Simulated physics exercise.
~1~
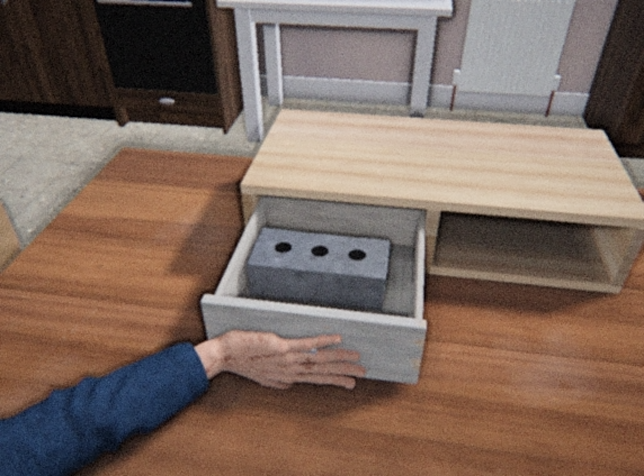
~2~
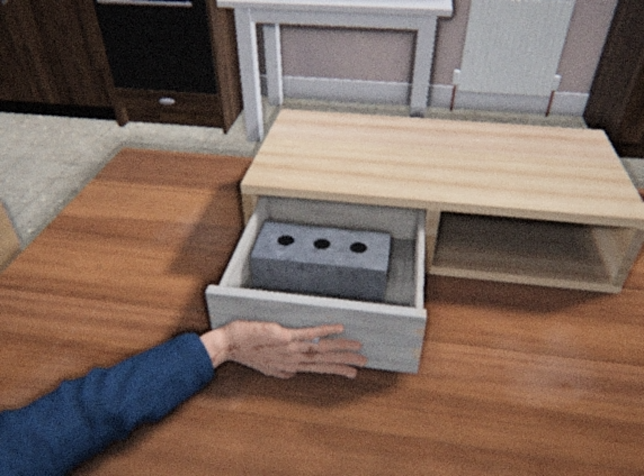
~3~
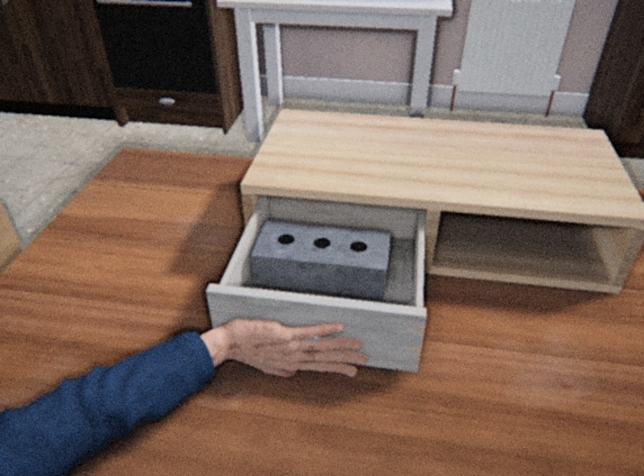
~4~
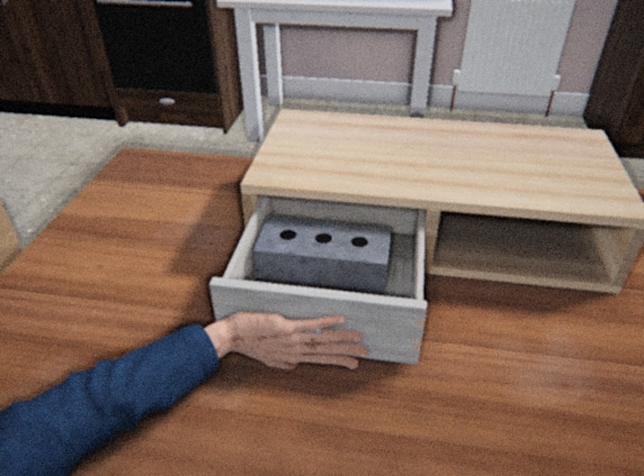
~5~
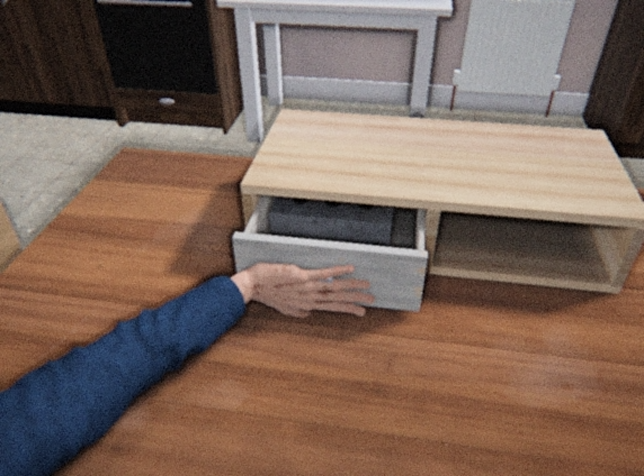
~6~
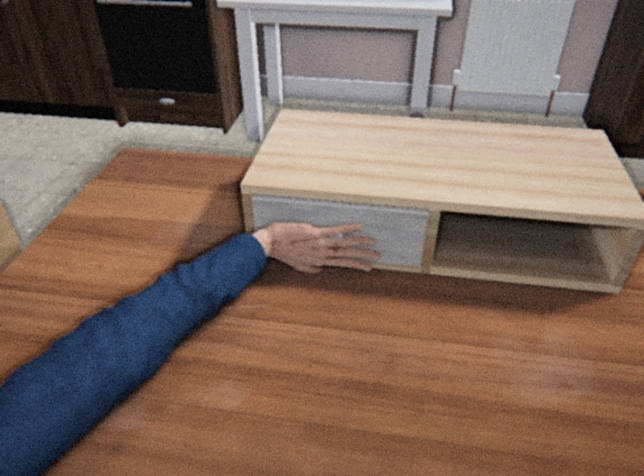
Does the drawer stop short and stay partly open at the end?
No, the hand pushes the drawer all the way into the chest, and it ends up shut with the brick hidden inside.
